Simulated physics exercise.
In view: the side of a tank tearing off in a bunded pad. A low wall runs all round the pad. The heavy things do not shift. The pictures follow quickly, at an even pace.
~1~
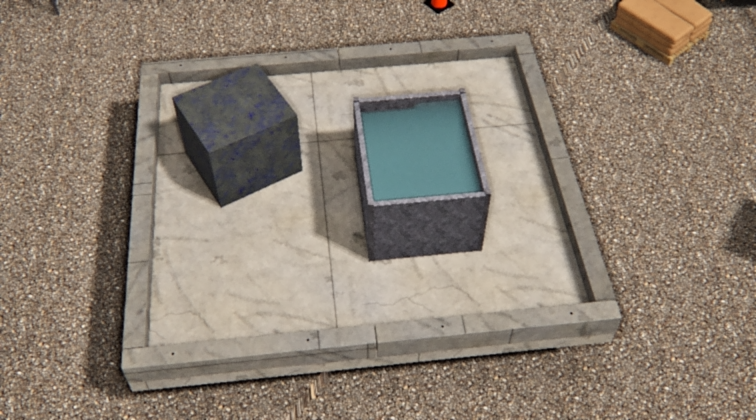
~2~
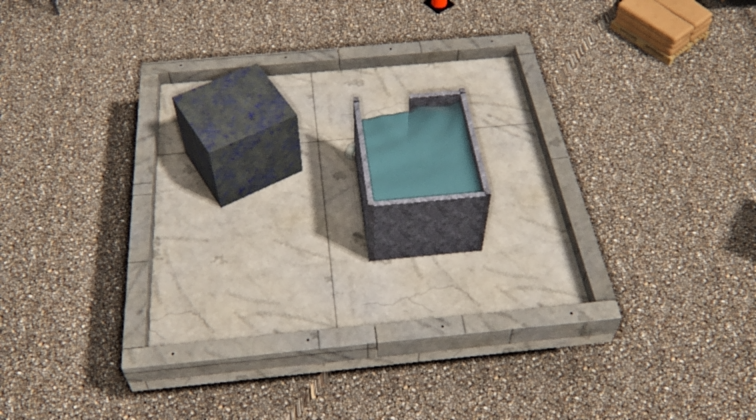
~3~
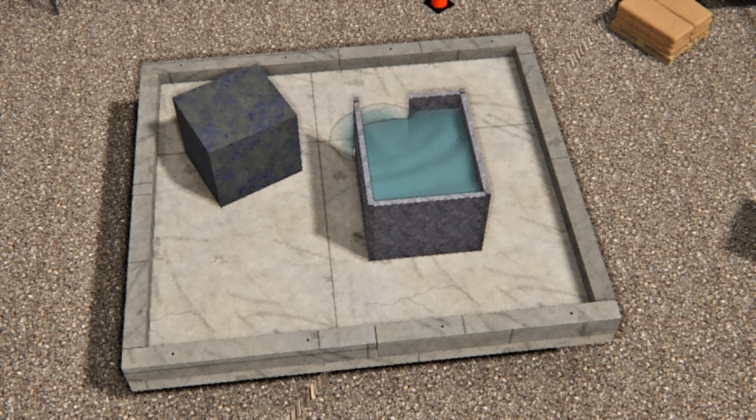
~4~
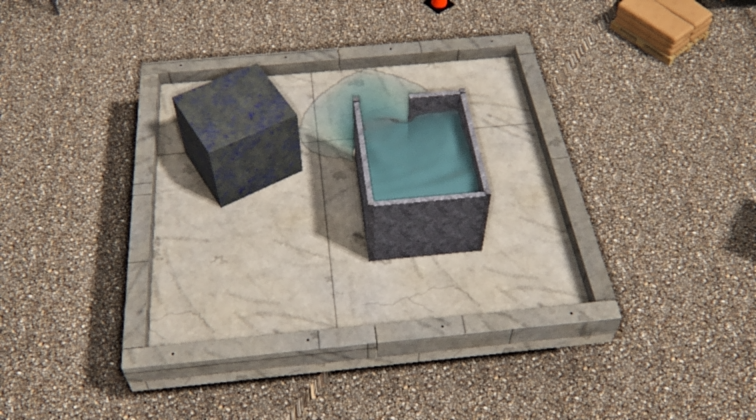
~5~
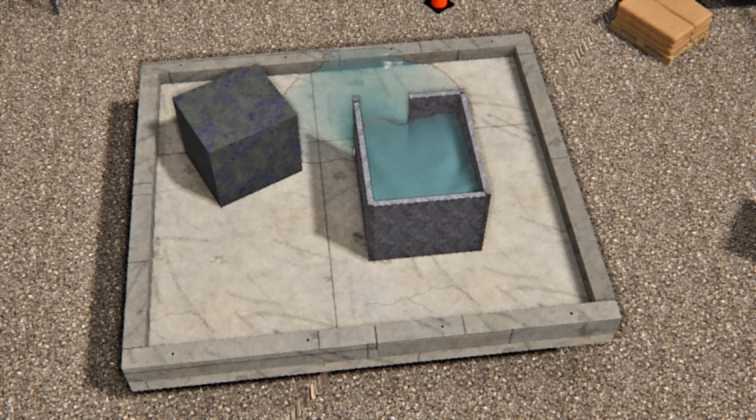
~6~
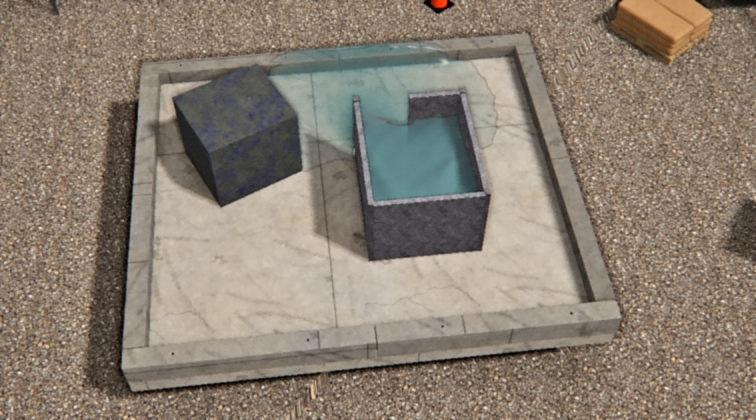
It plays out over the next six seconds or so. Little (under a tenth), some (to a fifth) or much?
The share lost is from a tenth to a fifth.
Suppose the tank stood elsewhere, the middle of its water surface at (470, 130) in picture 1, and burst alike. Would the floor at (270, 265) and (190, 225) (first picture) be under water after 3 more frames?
In that order: Free of water, free of water.
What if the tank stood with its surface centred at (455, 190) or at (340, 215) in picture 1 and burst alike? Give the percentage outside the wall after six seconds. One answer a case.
Roughly 10 per cent, then 8 per cent.
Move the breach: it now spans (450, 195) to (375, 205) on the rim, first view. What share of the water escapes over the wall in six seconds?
I make it 26 per cent.
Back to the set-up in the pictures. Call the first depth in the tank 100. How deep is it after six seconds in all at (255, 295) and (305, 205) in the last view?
About 6 and 2 per cent.
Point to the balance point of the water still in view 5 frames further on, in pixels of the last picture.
Around (391, 156).
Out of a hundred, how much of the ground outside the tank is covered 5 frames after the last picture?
Some 35 per cent.
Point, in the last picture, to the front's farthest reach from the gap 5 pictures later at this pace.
Near (162, 89).
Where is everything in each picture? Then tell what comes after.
Still water in the tank at (419, 150), in the first picture.
The front is at a hidden place, out from the gap on the tank's far side, in the second picture.
The front is at a hidden place, out from the gap on the tank's far side, in the third picture.
The front is at (358, 77), out from the gap on the tank's far side, in the fourth picture.
The front is at (306, 75), out from the gap on the tank's far side, in the fifth picture.
Water pours out on the tank's far side and has run to a hidden place, in the sixth picture.
A moment on, water covers 30 % of the floor; the low wall has let 1 % over.
Next, water covers 30 % of the floor; the low wall has let 4 % over.
Then, water covers 50 % of the floor; the low wall has let 14 % over.
Later, water covers 70 % of the floor; the low wall has let 16 % over.
In the end, water covers 80 % of the floor; the low wall has let 16 % over.
